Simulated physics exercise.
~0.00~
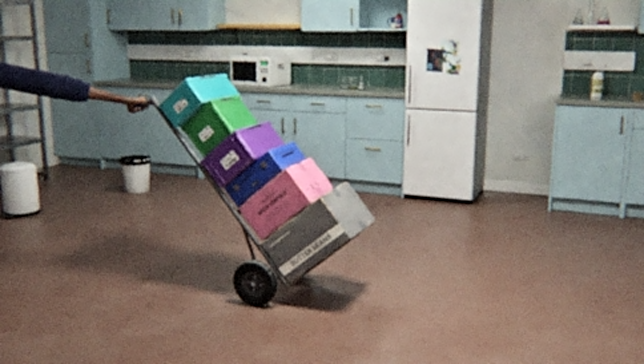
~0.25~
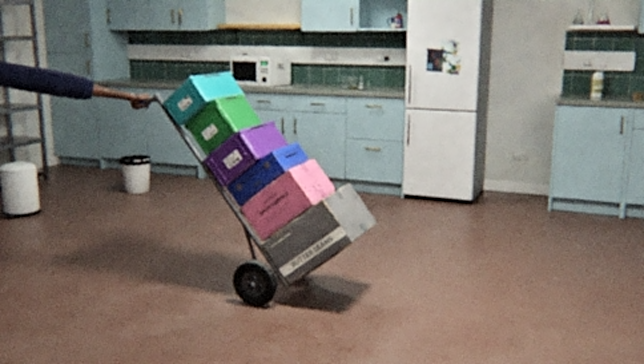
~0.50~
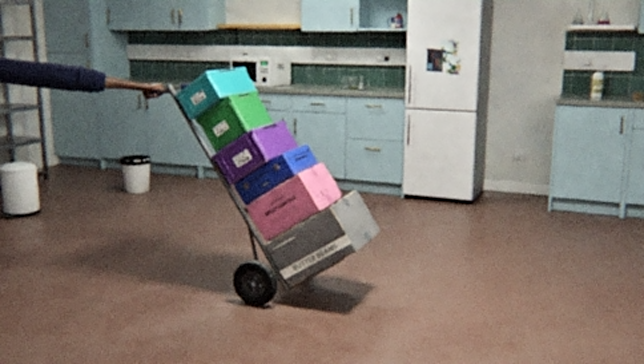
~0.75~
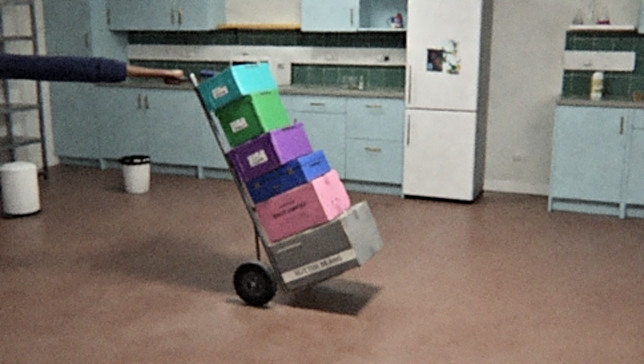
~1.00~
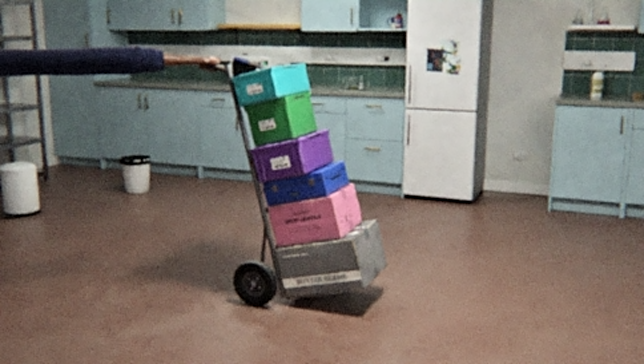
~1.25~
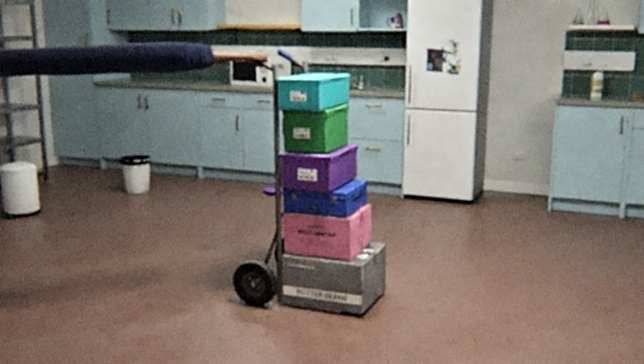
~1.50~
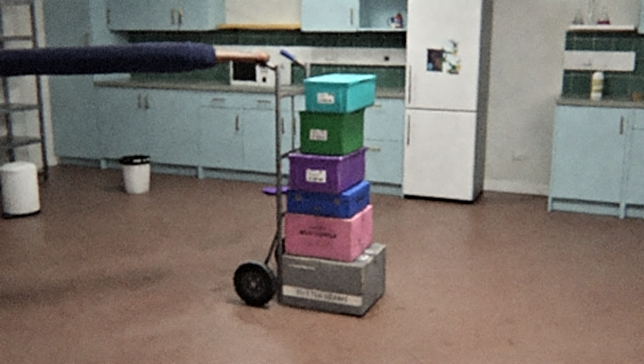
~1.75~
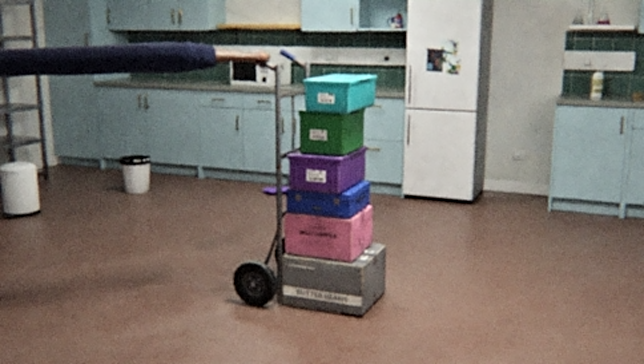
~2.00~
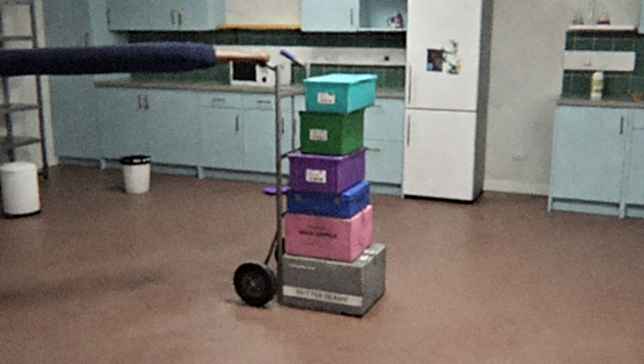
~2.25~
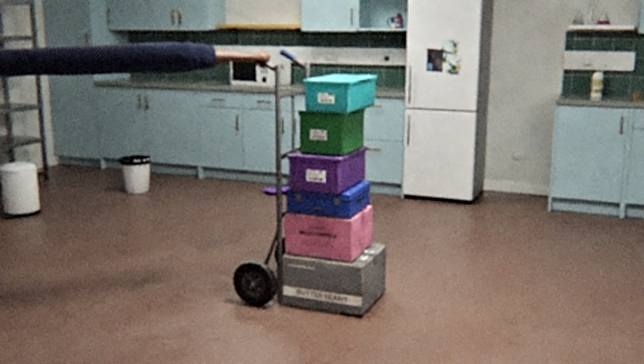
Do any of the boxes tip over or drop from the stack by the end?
No, none of them tips over or drops. The upper boxes slide a little to the right, but the whole stack stays standing.
